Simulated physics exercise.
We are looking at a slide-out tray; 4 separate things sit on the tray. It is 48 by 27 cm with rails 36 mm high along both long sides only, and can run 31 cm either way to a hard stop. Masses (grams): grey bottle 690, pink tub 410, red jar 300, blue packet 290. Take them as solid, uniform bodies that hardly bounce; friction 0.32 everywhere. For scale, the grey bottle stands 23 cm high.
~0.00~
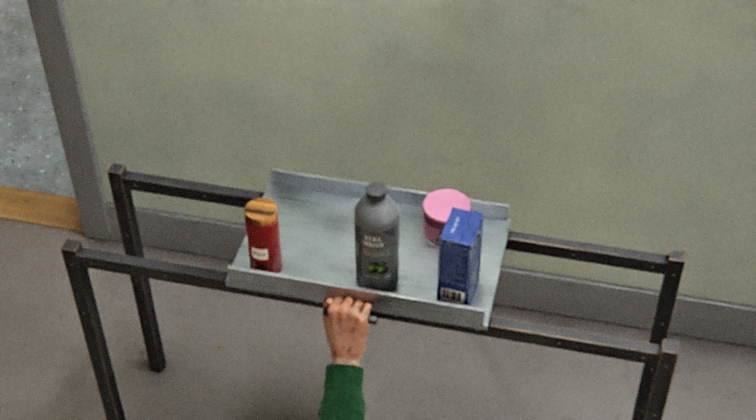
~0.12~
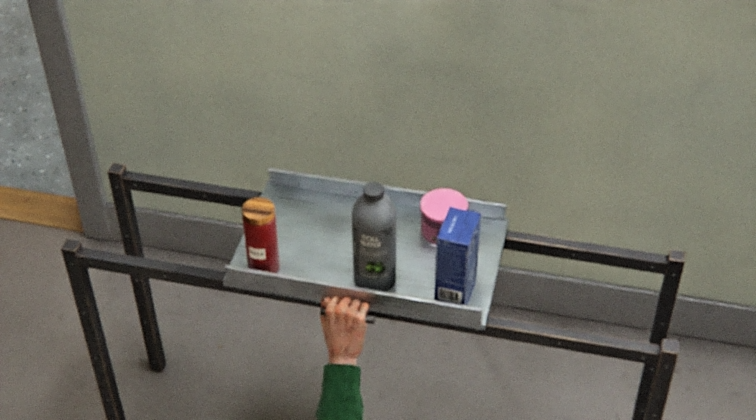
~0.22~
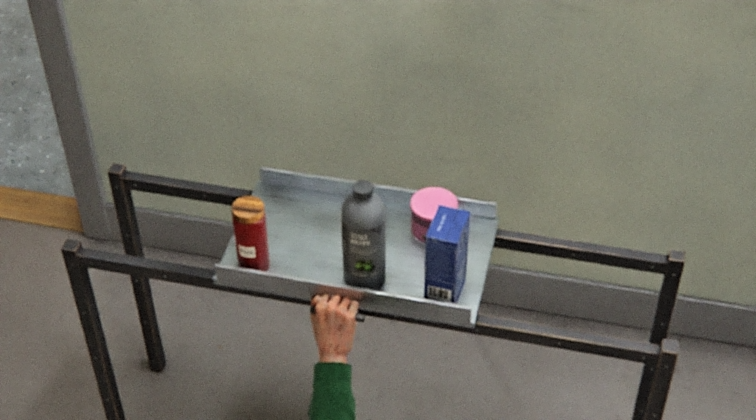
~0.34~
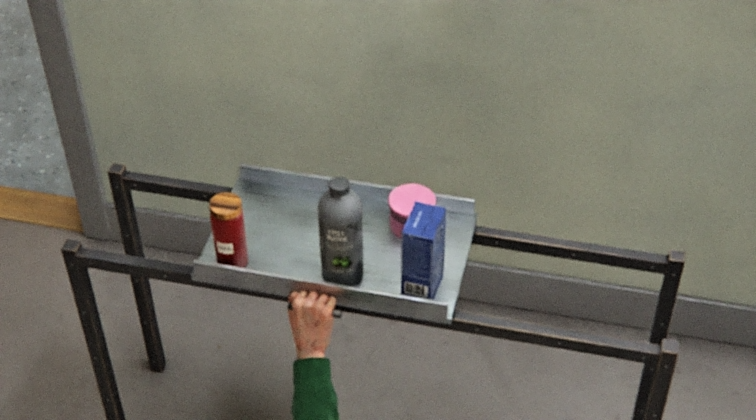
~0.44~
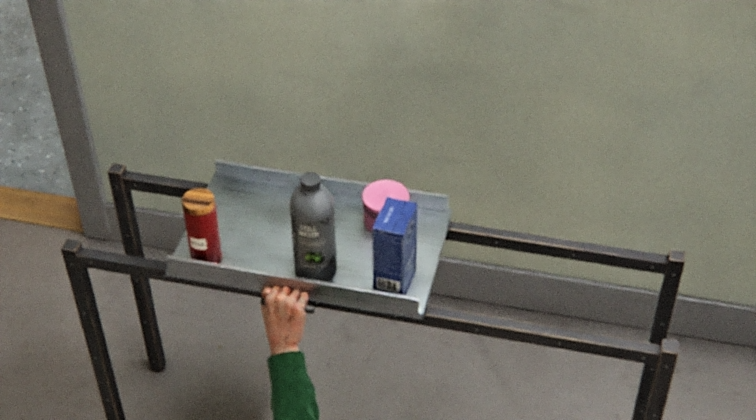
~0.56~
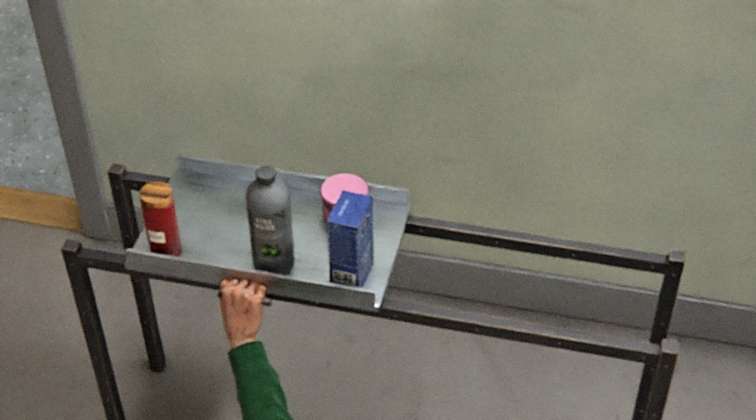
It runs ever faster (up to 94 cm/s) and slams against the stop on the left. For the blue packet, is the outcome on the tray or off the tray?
The blue packet stays on the tray.
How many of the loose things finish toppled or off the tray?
In all, 1.
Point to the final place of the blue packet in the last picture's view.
At about (224, 223).
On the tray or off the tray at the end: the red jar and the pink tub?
The red jar ends off the tray; the pink tub is still on the tray.
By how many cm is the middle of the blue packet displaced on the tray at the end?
About 13 cm.
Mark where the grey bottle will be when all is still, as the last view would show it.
Around (148, 199).
After 0.76 s, tray moved 31 cm left; blue packet moved 6 cm near (264, 229); red jar moved 6 cm; grey bottle moved 6 cm.
After 0.86 s, tray moved 31 cm left; red jar now off the tray; blue packet moved 11 cm near (236, 225); grey bottle moved 11 cm.
After 1.06 s, tray moved 31 cm left; blue packet moved 13 cm near (224, 223); grey bottle moved 13 cm; pink tub moved 13 cm.
In the end (1.4 s), off the tray, red jar; not toppled but over 5 cm from the start, grey bottle, pink tub and blue packet. In the last view, blue packet near (224, 223).
